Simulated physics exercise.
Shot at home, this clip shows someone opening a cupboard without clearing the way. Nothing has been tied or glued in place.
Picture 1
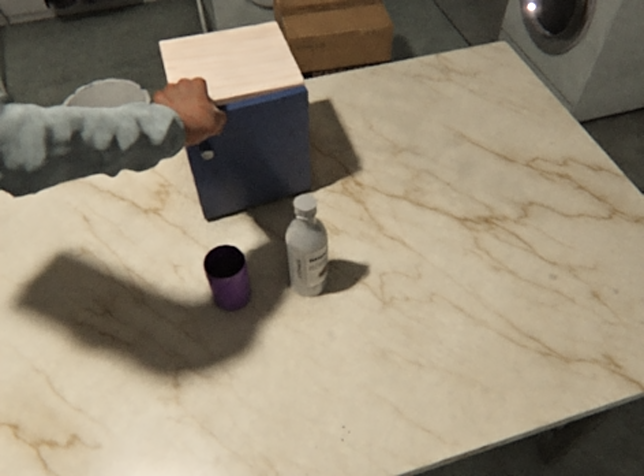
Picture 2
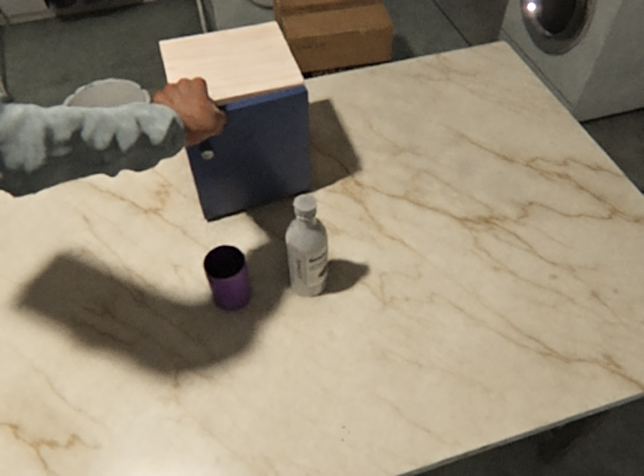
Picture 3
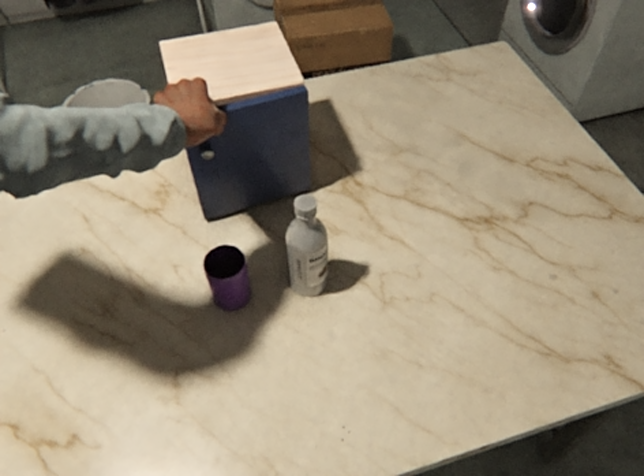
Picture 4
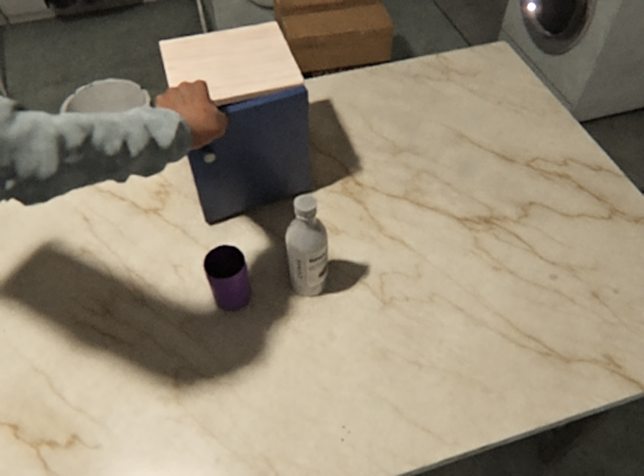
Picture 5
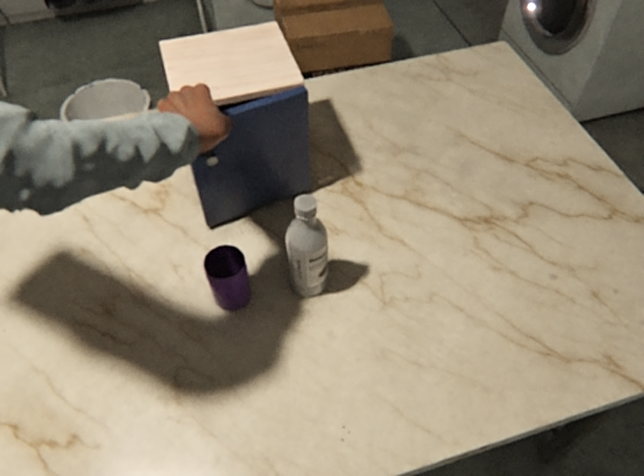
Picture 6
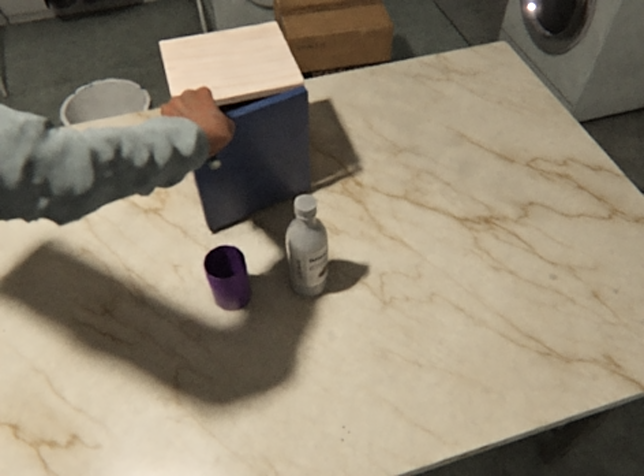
On a marble-patterned tabletop at home, a hand in a grey-blue sleeve grips the edge of a small blue cupboard's nearly closed door, with a white bottle and purple beaker standing in front. After holding still at first, the hand slowly pulls the door slightly open, while both containers stay put.
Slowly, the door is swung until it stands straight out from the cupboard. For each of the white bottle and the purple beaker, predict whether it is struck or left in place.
In the end the white bottle will be disturbed, the purple beaker will not be disturbed.
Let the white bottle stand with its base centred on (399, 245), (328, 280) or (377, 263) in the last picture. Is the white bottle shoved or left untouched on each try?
Is not touched; is hit; is not touched.
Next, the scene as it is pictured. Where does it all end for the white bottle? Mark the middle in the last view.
About (369, 244).
Then, 1.56 s later than the last frame, door 71° open; white bottle shifted a little near (326, 247); purple beaker at rest near (229, 279).
When it is over, the white bottle gets knocked, near (369, 245); the purple beaker escapes contact, near (229, 279).
